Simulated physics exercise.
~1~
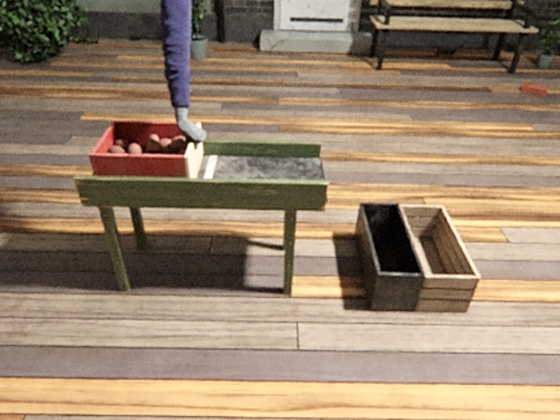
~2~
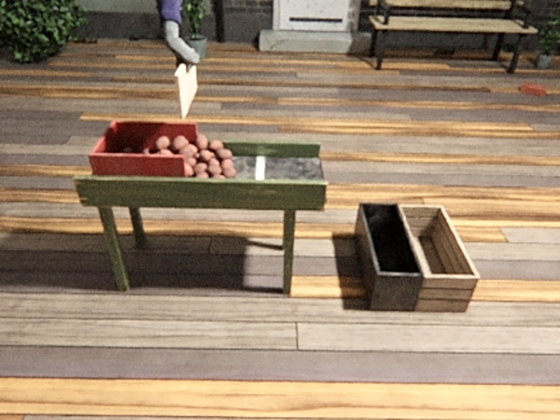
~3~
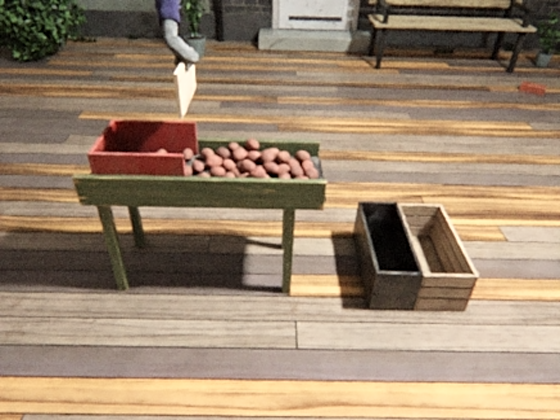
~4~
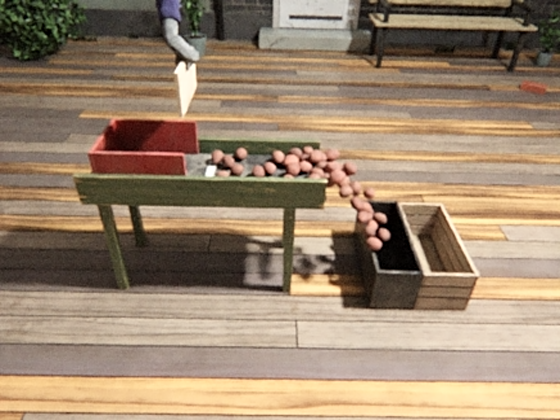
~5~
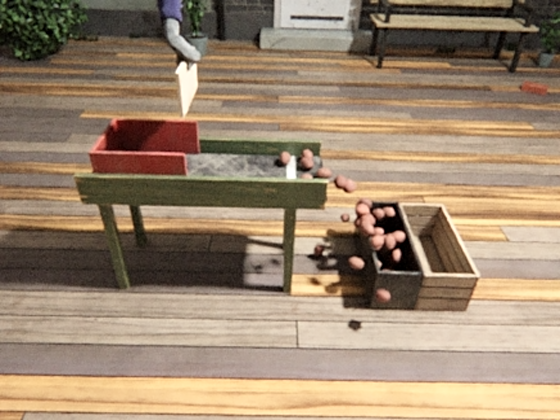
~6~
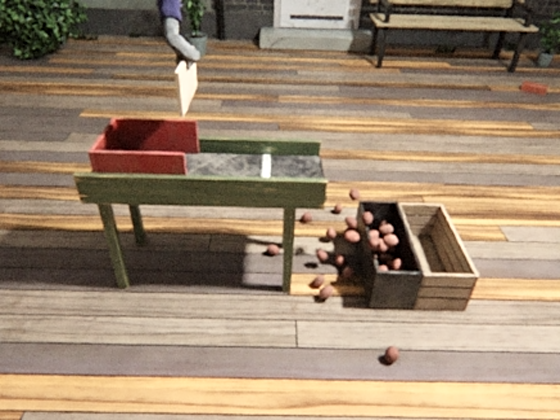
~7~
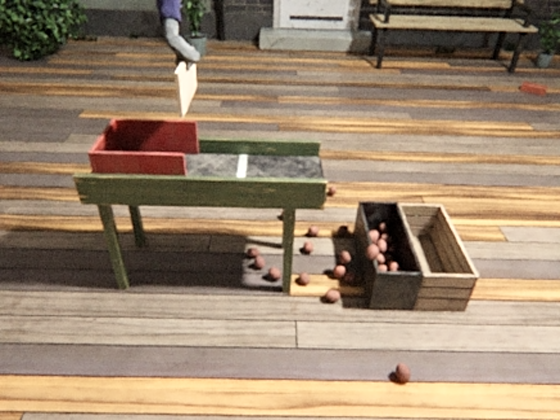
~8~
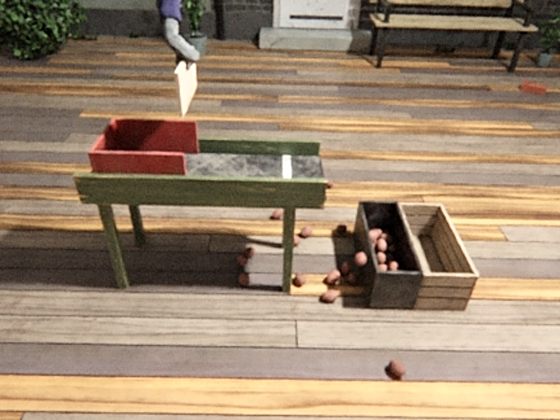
On a plank deck with a bench behind, a gloved hand reaches down to the front of a red pen holding reddish potatoes, set on a green-sided belt. The hand lifts a pale gate clear, and the potatoes spill out and ride right along the belt in a loose crowd. They pour off its end toward a black bin, with a wooden tub just beyond. Many drop inside, while others land short, scattering and rolling back beneath the belt. Finally, the pen and belt are empty, potatoes lie in the black bin and strays rest on the deck, and the tub looks empty.
